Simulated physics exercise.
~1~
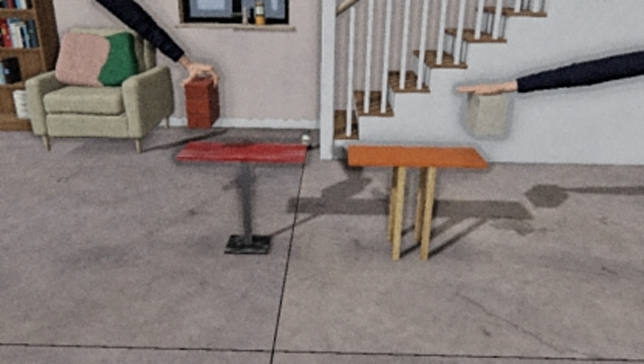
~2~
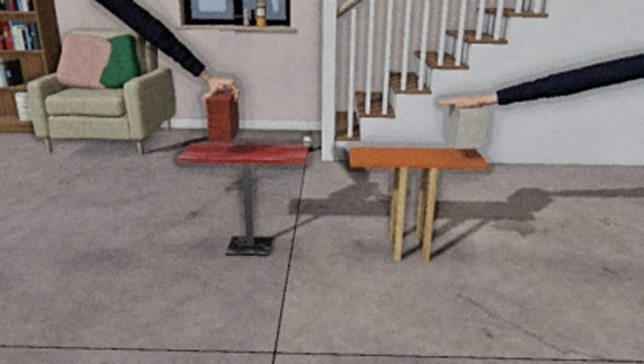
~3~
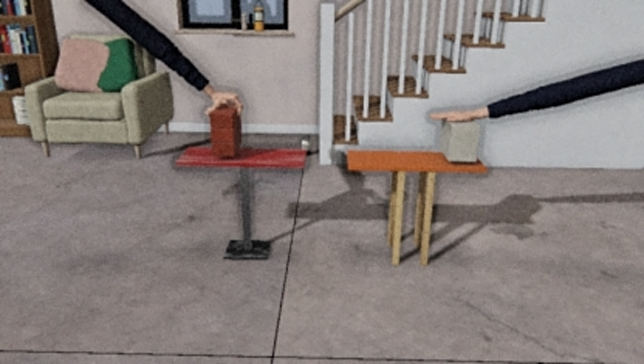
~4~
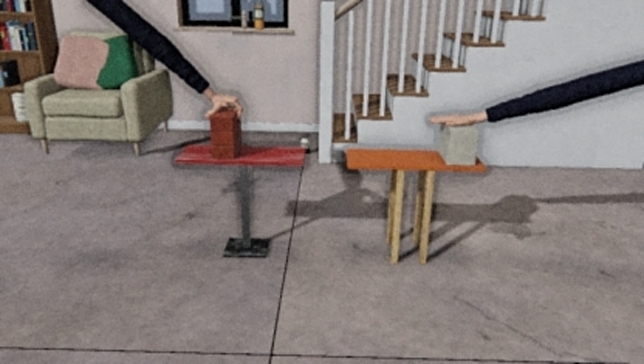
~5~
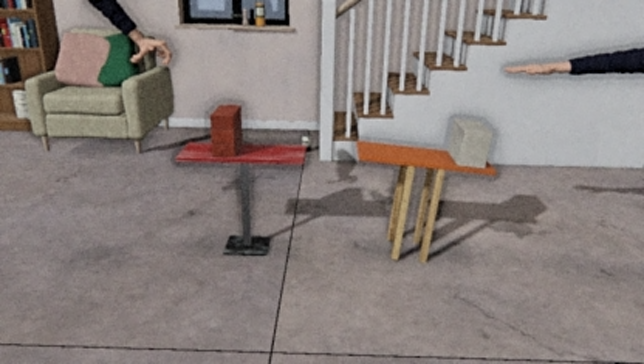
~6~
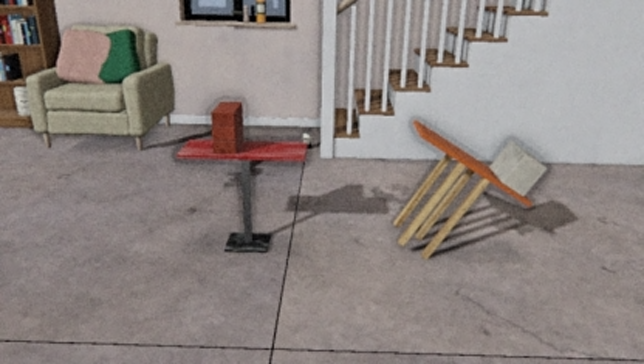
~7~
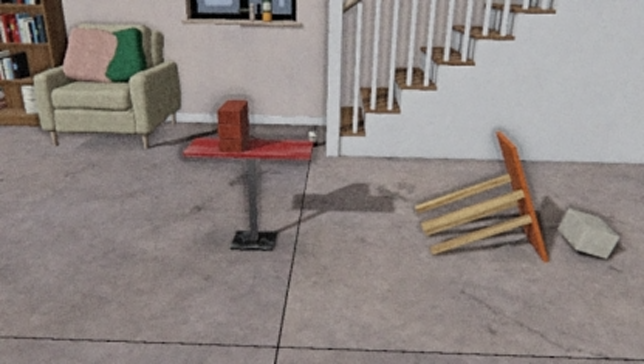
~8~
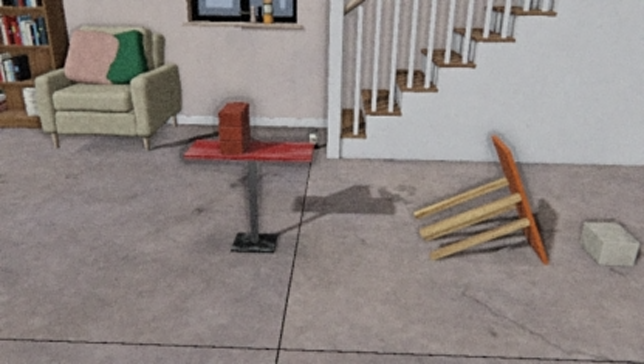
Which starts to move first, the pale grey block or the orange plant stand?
The pale grey block moves first, as the hand lowers it toward the orange plant stand. The stand starts to tip only later, once the hand has let go of the block.
